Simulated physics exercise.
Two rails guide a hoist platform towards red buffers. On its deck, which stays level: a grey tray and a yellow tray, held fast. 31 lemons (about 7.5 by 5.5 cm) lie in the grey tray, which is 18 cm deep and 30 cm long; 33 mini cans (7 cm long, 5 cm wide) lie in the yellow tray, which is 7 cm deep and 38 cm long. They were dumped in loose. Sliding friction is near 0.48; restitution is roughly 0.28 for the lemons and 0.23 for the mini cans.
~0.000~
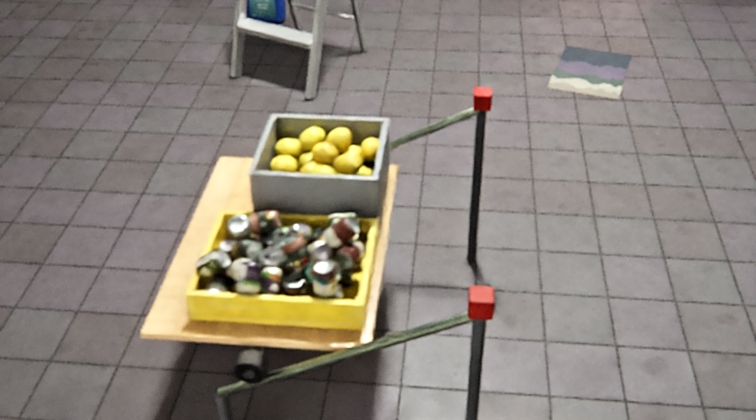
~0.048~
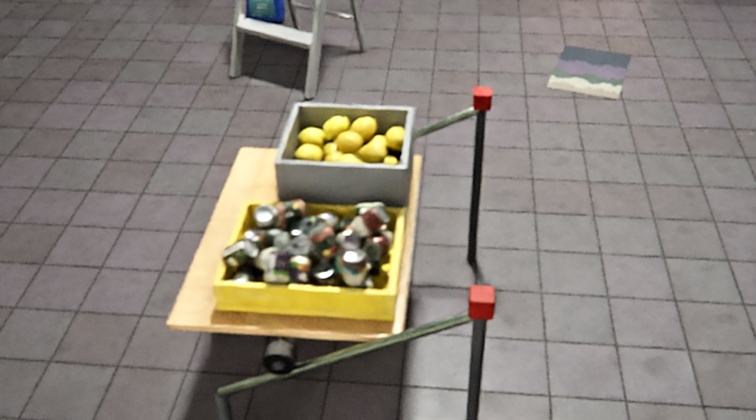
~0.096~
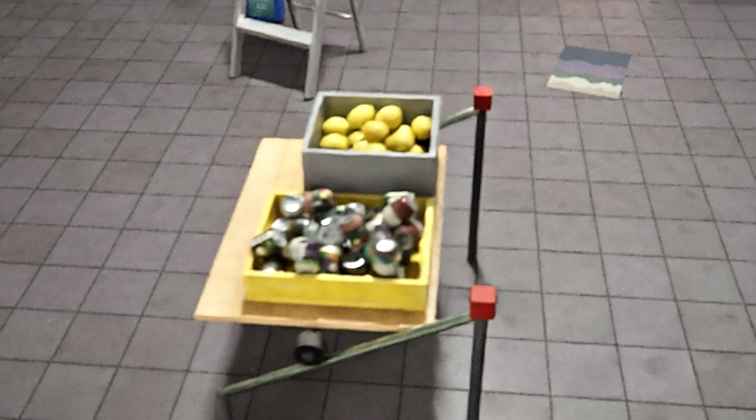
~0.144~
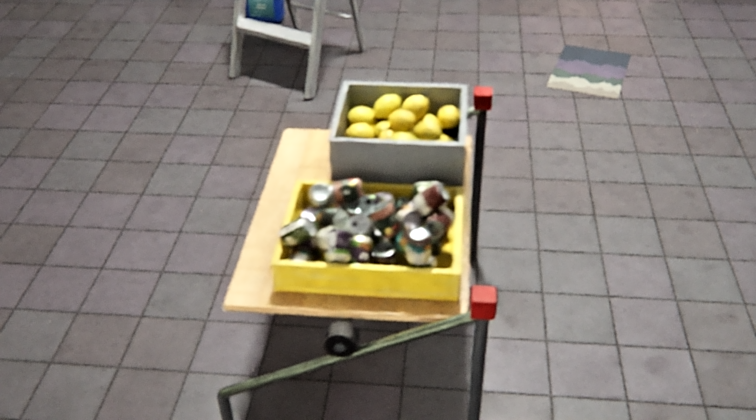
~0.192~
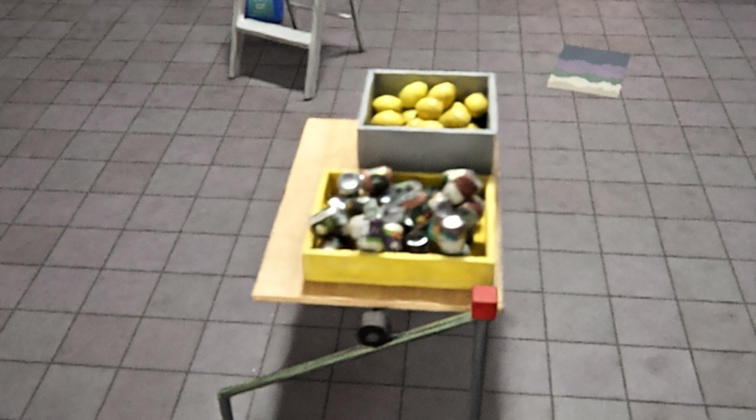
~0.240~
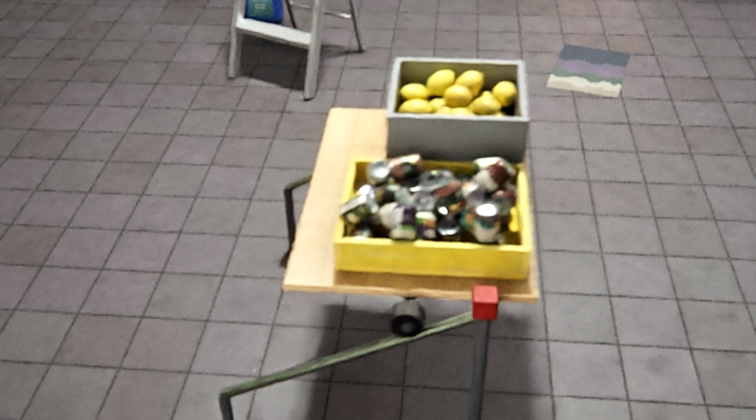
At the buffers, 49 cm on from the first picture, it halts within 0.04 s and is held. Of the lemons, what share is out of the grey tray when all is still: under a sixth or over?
Out of the grey tray go less than a sixth of the lemons.
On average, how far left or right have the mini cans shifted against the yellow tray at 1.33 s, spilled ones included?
About 20 cm to the right.
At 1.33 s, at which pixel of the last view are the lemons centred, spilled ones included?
At about (512, 109).
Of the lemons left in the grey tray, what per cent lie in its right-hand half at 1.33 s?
Roughly 70 in a hundred.
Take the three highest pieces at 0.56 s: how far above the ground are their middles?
Roughly 78 cm.
After 0.28 s, braking begins.
After 0.40 s, 0 of 31 out of the grey tray and 5 of 33 out of the yellow tray.
After 0.56 s, 0 of 31 out of the grey tray and 9 of 33 out of the yellow tray.
After 0.78 s, 0 of 31 out of the grey tray and 9 of 33 out of the yellow tray.
When it is over (at 1.33 s), 0 of 31 out of the grey tray and 9 of 33 out of the yellow tray. Asked share, 0 of 31, 0 per cent.
